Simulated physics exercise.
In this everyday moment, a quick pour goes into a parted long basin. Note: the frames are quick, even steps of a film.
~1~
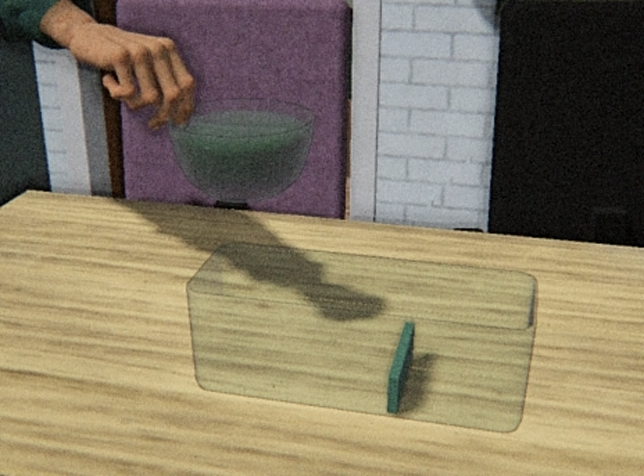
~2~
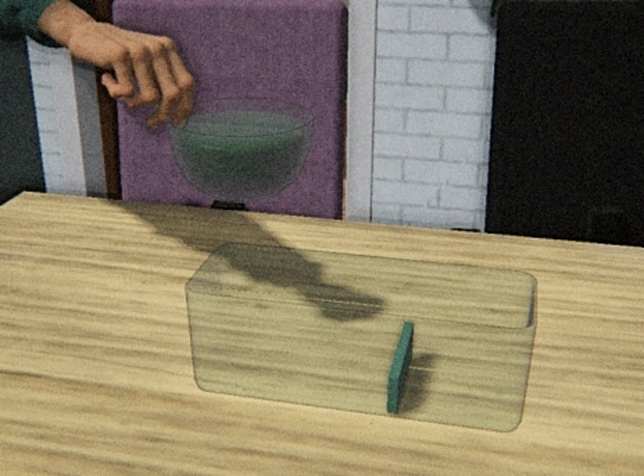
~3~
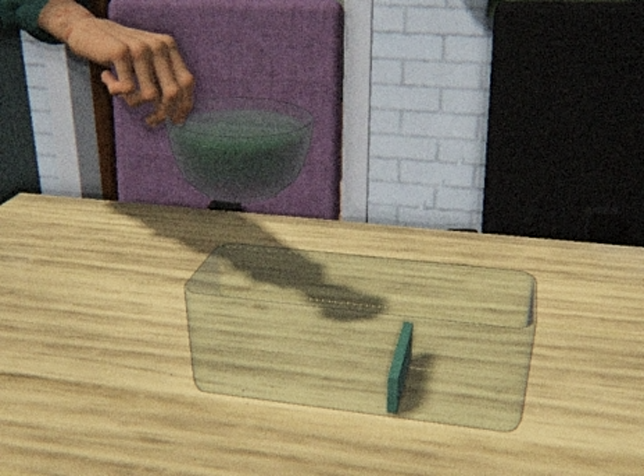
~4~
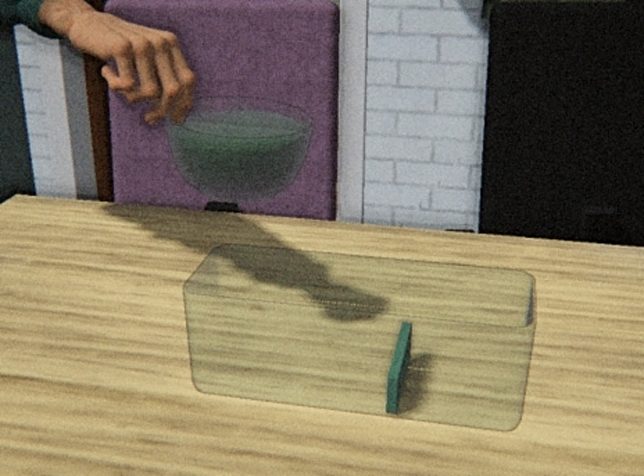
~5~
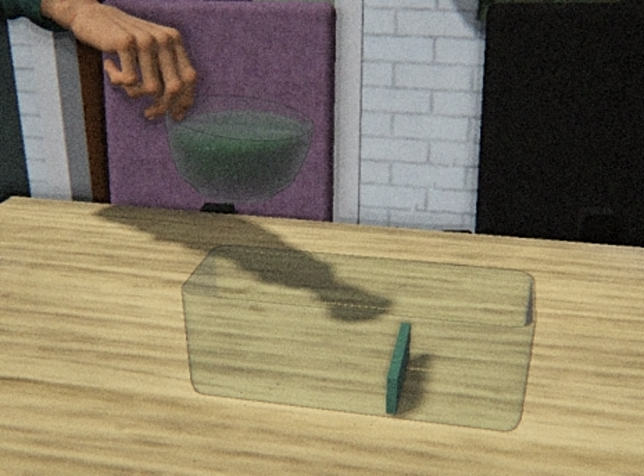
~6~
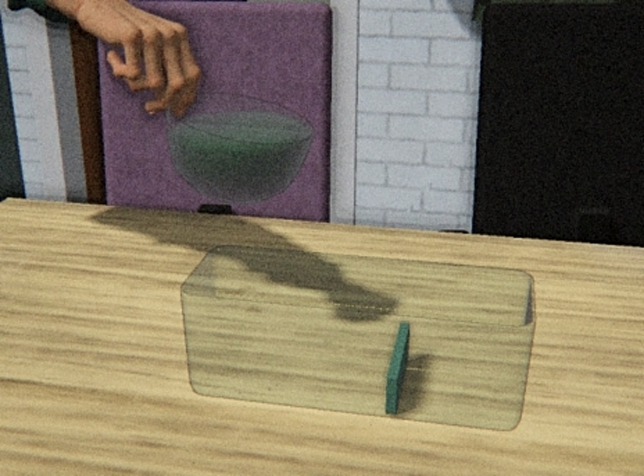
A hand held a clear bowl of green liquid above a long glass basin with a small green divider on a wooden table, and the bowl tilted very slightly to the right.
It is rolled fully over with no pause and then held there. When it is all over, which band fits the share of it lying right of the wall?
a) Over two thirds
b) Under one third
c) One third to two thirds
Answer: B.
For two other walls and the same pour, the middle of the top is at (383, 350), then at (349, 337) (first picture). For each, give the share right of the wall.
45 % then 75 %, approximately.
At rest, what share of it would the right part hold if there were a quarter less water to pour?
About 5 in a hundred.
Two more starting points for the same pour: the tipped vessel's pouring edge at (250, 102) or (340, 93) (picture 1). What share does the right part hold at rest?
One after the other: 10 %, 60 %.
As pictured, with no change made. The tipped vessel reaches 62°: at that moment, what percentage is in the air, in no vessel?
About 30 per cent.
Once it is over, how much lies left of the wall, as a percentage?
It comes to some 85 per cent.
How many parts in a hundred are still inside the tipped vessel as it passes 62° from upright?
Still holding around 50 %, give or take.
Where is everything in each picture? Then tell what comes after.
Tilt 0°; pouring edge (311, 123); surface from (179, 122) to (310, 131); the long basin's rim runs from (204, 266) to (536, 303); the wall's top is at (402, 350), in the first picture.
Tilt 0°; pouring edge (311, 123); surface from (178, 121) to (309, 131), in the second picture.
Tilt 2°; pouring edge (311, 125); surface from (177, 122) to (309, 132), in the third picture.
Tilt 4°; pouring edge (311, 128); surface from (177, 122) to (308, 132), in the fourth picture.
Tilt 7°; pouring edge (311, 132); surface from (176, 123) to (310, 133), in the fifth picture.
Tilt 11°; pouring edge (312, 137); surface from (176, 122) to (311, 133), in the sixth picture.
A moment on, the tilt is 62° and 50 per cent is still to pour, 18 is left of the wall and 1 right of it.
Next, the tilt is 95° and 6 per cent is still to pour, 74 is left of the wall and 13 right of it.
Then the tilt is 104° and 0 per cent is still to pour, 85 is left of the wall and 14 right of it.
Later the tilt is 104° and 0 per cent is still to pour, 84 is left of the wall and 16 right of it.
At rest 84 per cent lies left of the wall, 16 right of it and 1 outside.
